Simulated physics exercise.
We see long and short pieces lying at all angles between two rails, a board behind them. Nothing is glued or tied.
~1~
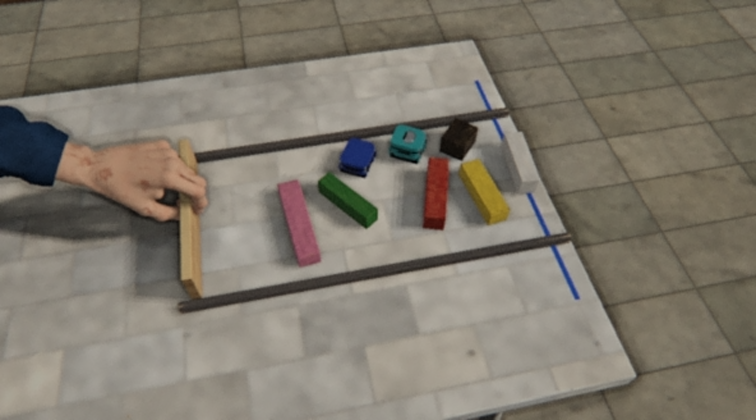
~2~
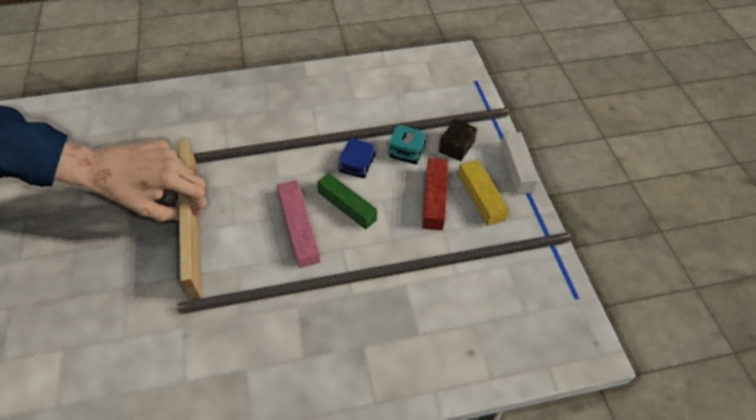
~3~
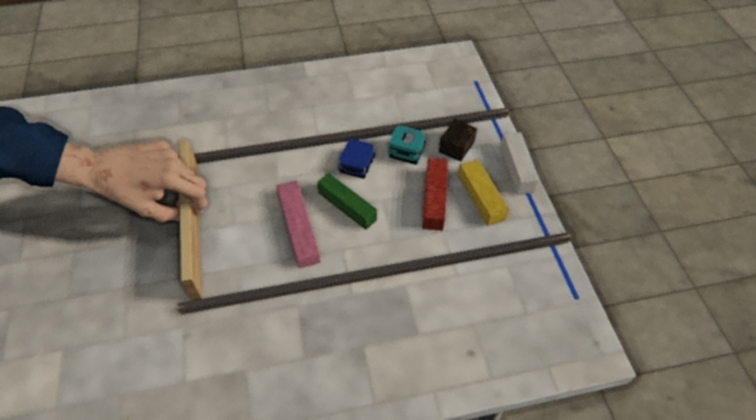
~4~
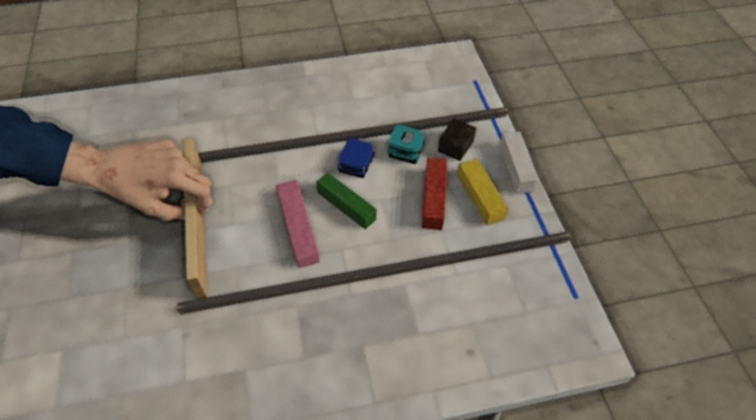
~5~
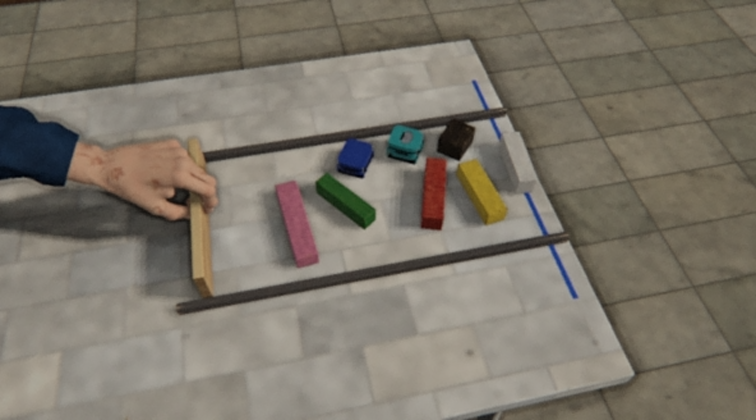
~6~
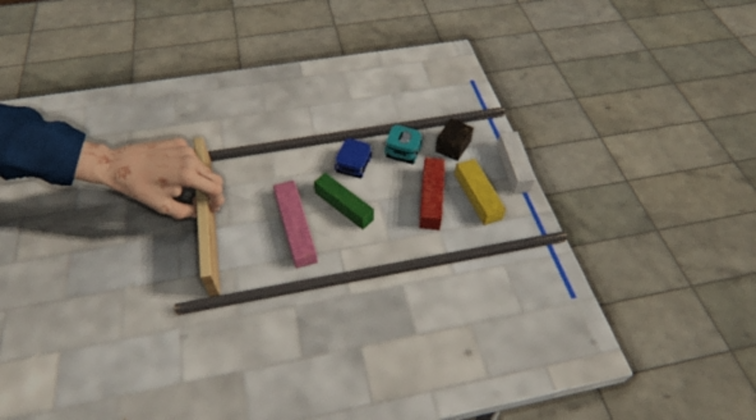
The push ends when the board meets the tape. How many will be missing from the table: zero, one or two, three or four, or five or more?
The number that fall off is five or more.
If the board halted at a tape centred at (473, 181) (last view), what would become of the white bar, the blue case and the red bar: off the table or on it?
The white bar comes down, the blue case stays on, the red bar stays on.
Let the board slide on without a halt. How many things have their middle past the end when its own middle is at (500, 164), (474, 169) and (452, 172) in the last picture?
Past the end: 5, 3 and 1.
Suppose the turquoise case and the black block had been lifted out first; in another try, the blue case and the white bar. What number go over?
It would be 4 and 4.
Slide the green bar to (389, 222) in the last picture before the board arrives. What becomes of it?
From there it tumbles off.
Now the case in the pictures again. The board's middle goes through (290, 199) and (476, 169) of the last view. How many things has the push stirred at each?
First 1, then 8.
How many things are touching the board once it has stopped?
2 of them.
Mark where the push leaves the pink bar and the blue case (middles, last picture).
First (534, 182), then (512, 129).
Soon after, none off yet; white bar at rest near (515, 162); yellow bar at rest near (479, 191); black block at rest near (454, 140).
Then, none off yet; white bar at rest near (515, 162); yellow bar at rest near (479, 191); black block moving near (458, 140).
Further on, one off so far; white bar falling near (540, 224); yellow bar moved about its own width near (544, 180); black block tipped a little near (524, 129).
At rest, the number that fall off is five or more; fallen, green bar, turquoise case, red bar, black block, yellow bar and white bar.
